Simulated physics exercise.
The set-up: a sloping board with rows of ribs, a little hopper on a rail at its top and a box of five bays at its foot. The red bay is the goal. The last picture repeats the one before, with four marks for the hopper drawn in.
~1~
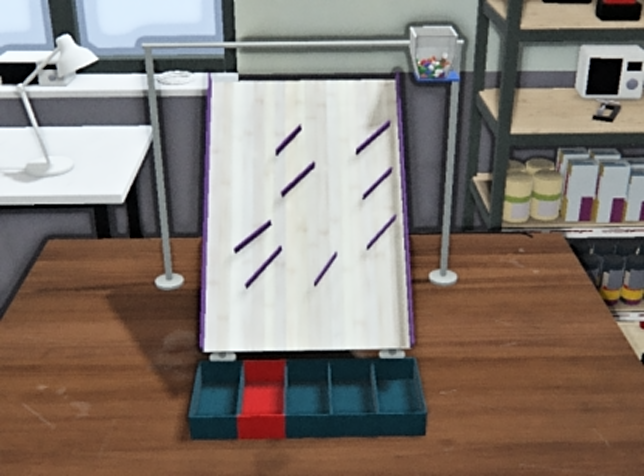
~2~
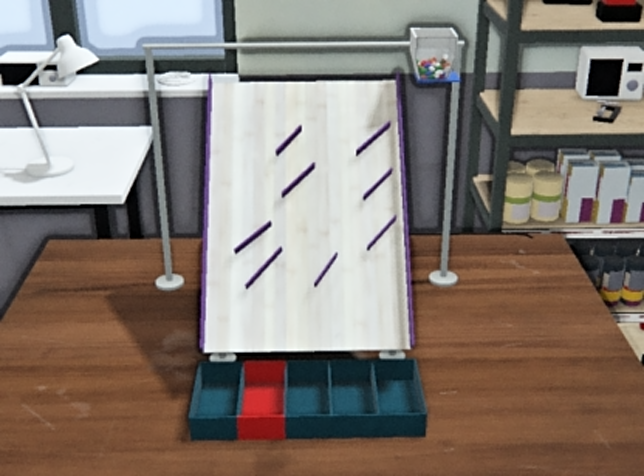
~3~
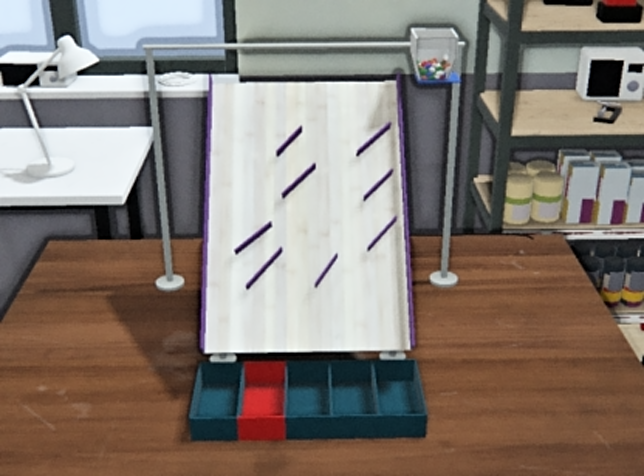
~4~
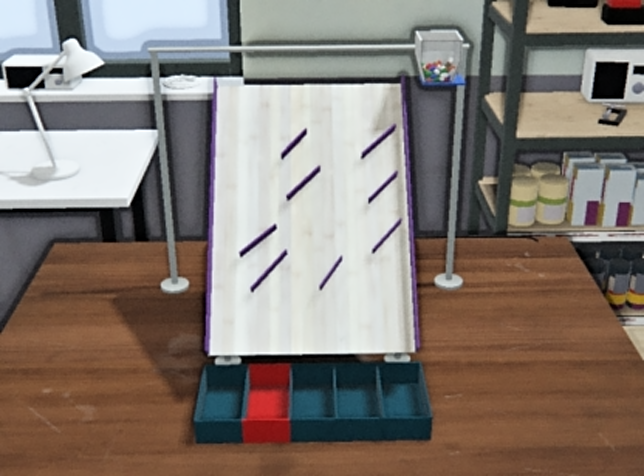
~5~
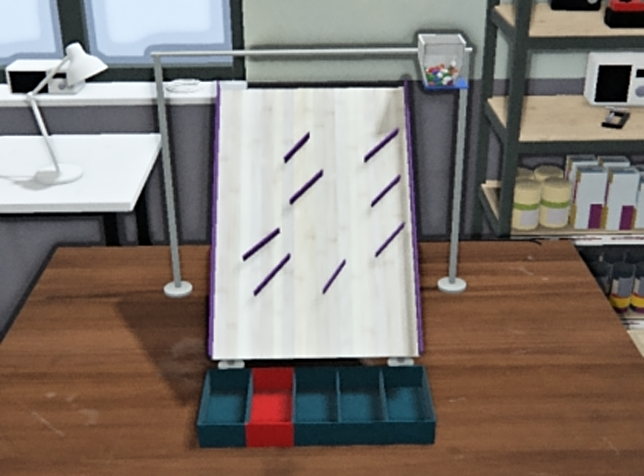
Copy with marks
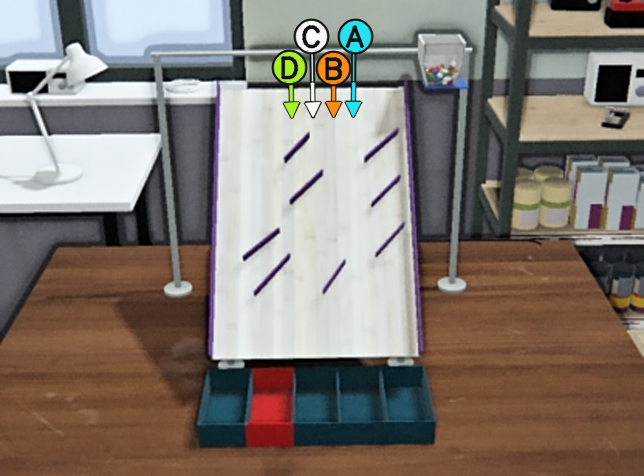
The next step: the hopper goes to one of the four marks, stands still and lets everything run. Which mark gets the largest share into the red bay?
A works best here.
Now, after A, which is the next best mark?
That is mark B.
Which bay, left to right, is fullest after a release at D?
The first.
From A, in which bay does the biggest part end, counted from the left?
The second.
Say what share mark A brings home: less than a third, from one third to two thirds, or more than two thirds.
It is from one third to two thirds.
On the marked copy, mark A meets the board at (353, 111); mark B meets the board at (333, 111); mark C meets the board at (312, 111); mark D meets the board at (291, 112).
If A is chosen, about half in the red bay, about a third in other bays, a small part outside the box.
If B is chosen, about a quarter in the red bay, about two thirds in other bays, a stray few held on the board, a small part outside the box.
If C is chosen, a small part in the red bay, most in other bays, a stray few held on the board, a small part outside the box.
If D is chosen, none in the red bay, nearly all in other bays, a stray few outside the box.
